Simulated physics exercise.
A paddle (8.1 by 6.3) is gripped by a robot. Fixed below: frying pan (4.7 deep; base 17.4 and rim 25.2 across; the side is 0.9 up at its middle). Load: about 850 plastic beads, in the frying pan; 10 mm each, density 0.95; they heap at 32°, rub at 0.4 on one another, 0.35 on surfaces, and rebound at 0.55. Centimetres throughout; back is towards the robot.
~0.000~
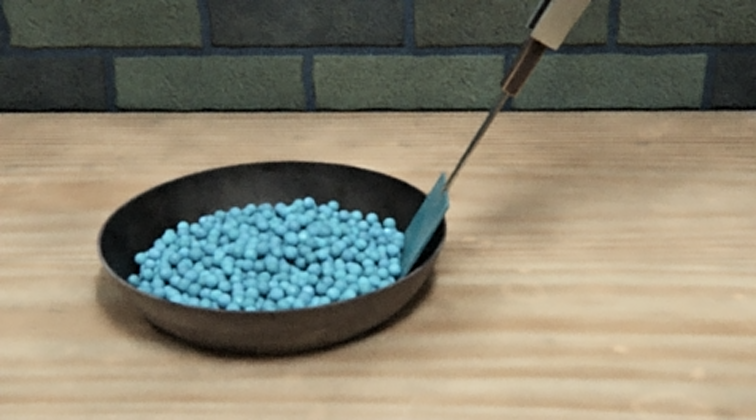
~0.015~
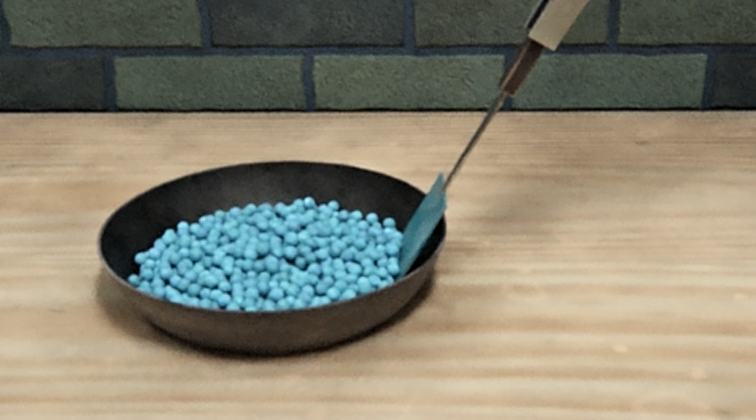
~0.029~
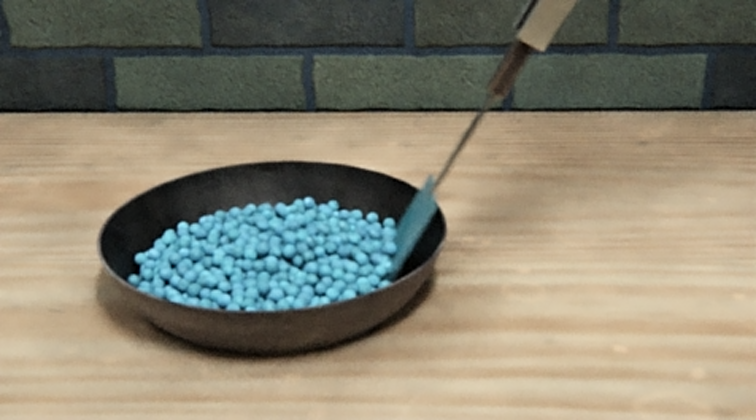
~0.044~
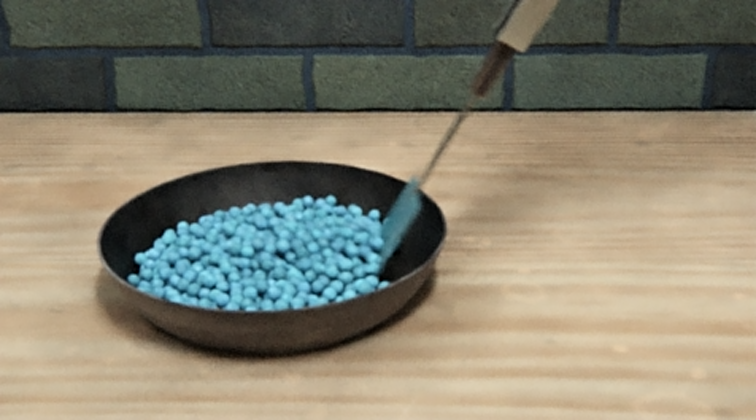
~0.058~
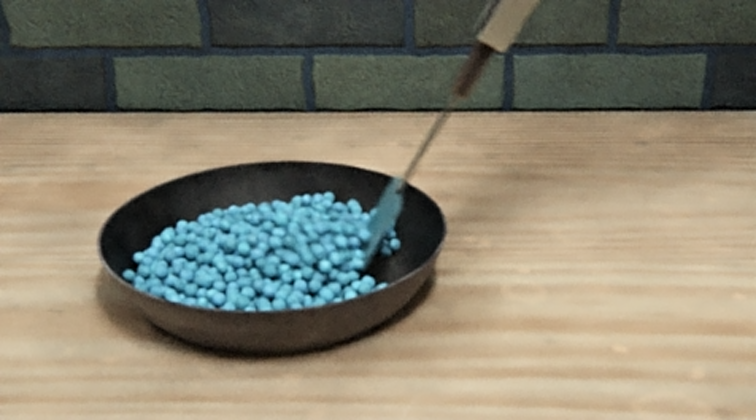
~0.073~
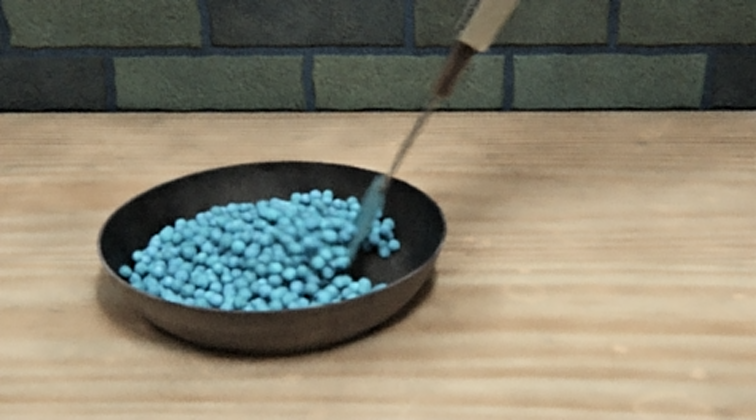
In a dark frying pan, a blue paddle pushes light blue beads leftward.
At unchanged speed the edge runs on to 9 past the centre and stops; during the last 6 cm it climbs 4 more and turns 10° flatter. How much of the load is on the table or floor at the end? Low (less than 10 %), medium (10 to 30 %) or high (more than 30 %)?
A medium share, 10 to 30 %, ends on the table or floor.
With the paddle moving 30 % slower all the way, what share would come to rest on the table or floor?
Then about 10 per cent.
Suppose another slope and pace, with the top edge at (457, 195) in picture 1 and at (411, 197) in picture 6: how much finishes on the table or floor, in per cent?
Some 10 per cent.
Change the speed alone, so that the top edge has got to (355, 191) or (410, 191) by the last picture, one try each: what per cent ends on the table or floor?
About 20 and 5 per cent.
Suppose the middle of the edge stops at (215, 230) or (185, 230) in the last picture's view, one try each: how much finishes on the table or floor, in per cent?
Some 5 and 10 per cent.
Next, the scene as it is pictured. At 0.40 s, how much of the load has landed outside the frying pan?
About 15 per cent.
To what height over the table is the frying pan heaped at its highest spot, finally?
Roughly 4.5 cm.
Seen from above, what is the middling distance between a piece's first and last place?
Some 3 cm.
By 0.12 s, sloping 61°, highest piece 8 above the table; 851 in the frying pan.
By 0.17 s, sloping 58°, highest piece 7 above the table; 851 in the frying pan.
By 0.40 s, sloping 51°, highest piece 5 above the table; 716 in the frying pan, 130 on the table or floor, 5 on the blade or in flight.
By 1.45 s, sloping 51°, highest piece 4 above the table; 716 in the frying pan, 135 on the table or floor.
Final count, 716 in the frying pan, 135 on the table or floor. That is 16 % on the table or floor.
